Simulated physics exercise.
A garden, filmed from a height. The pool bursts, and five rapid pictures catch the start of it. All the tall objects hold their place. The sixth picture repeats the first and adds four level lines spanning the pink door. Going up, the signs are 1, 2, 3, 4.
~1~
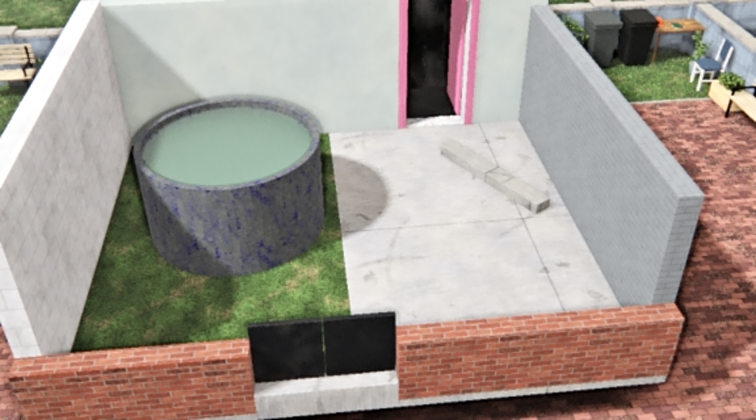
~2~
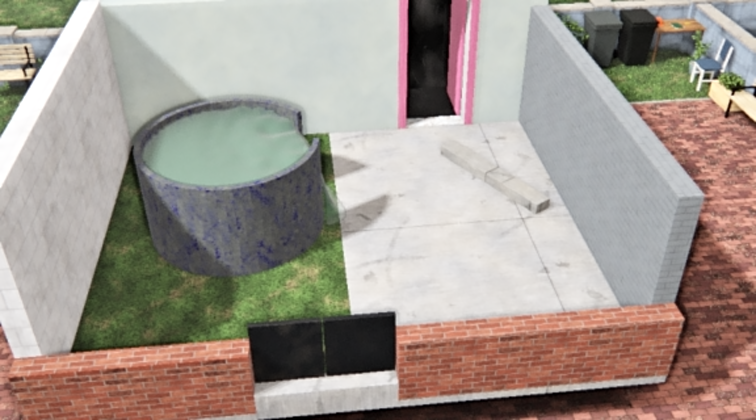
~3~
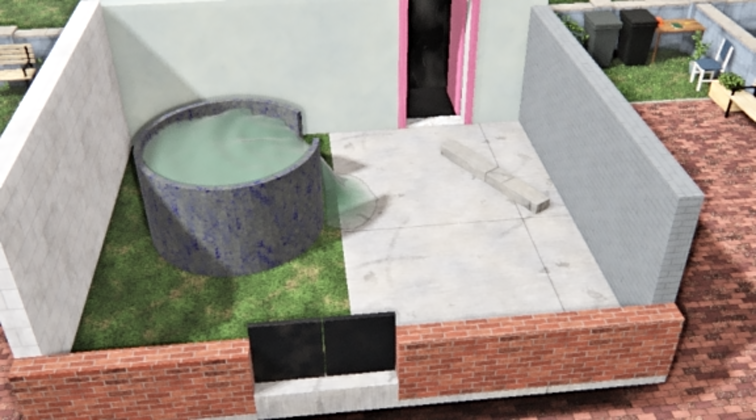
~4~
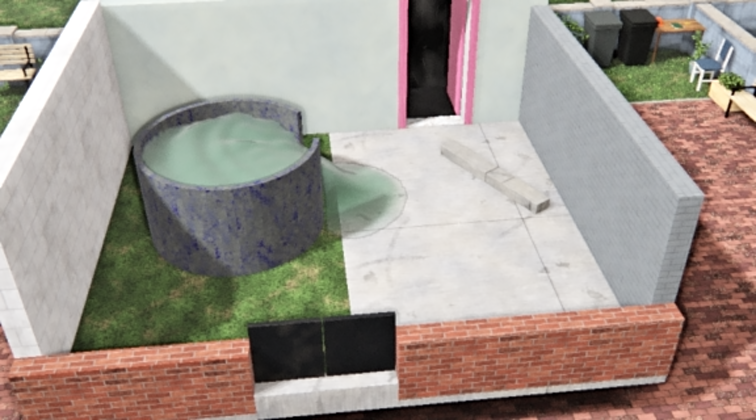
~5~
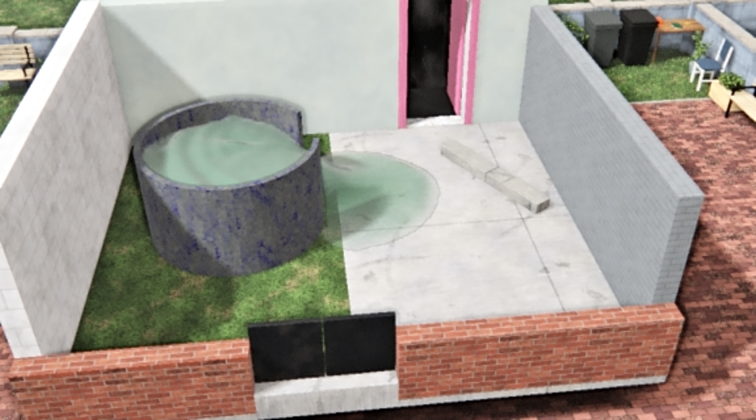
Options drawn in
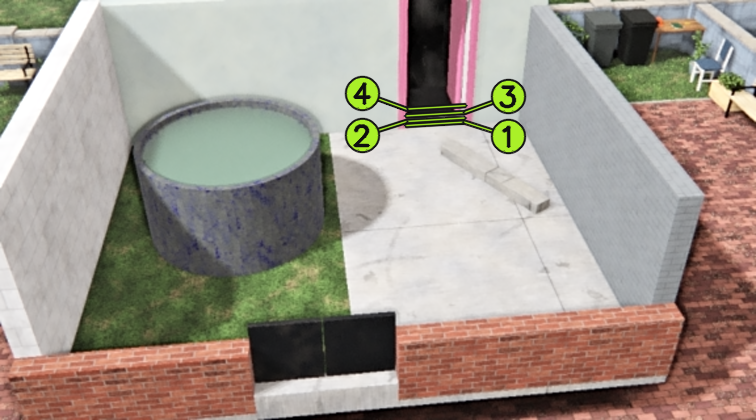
Green water pours through a gap in the round pool's right side and spreads across the pale paving.
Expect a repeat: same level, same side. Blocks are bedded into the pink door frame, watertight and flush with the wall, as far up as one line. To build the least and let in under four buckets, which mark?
Take 4.
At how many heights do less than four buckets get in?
One of the four.
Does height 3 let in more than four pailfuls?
Yes, it does.
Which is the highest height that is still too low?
It is 3.
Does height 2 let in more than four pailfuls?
Yes, it does.
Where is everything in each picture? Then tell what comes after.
The first frame shows water in the pool at rest, its middle at (229, 145); foot of the pink doorway at (435, 126); shut gate at (323, 328).
The second frame shows front seen at (338, 218), 1 % of the ground wet.
The third frame shows front seen at (355, 179), 3 % of the ground wet.
The fourth frame shows front seen at (390, 176), 6 % of the ground wet.
The fifth frame shows front seen at (430, 178), 12 % of the ground wet.
On the marked copy, 1 at (435, 123); 2 at (435, 119); 3 at (435, 114); 4 at (435, 107); from the bottom up 1, 2, 3, 4.
For height 1, dozens of bucketfuls pour in.
For height 2, dozens of bucketfuls pour in.
For height 3, about 11 bucketfuls get in.
For height 4, a bucket or two gets in.
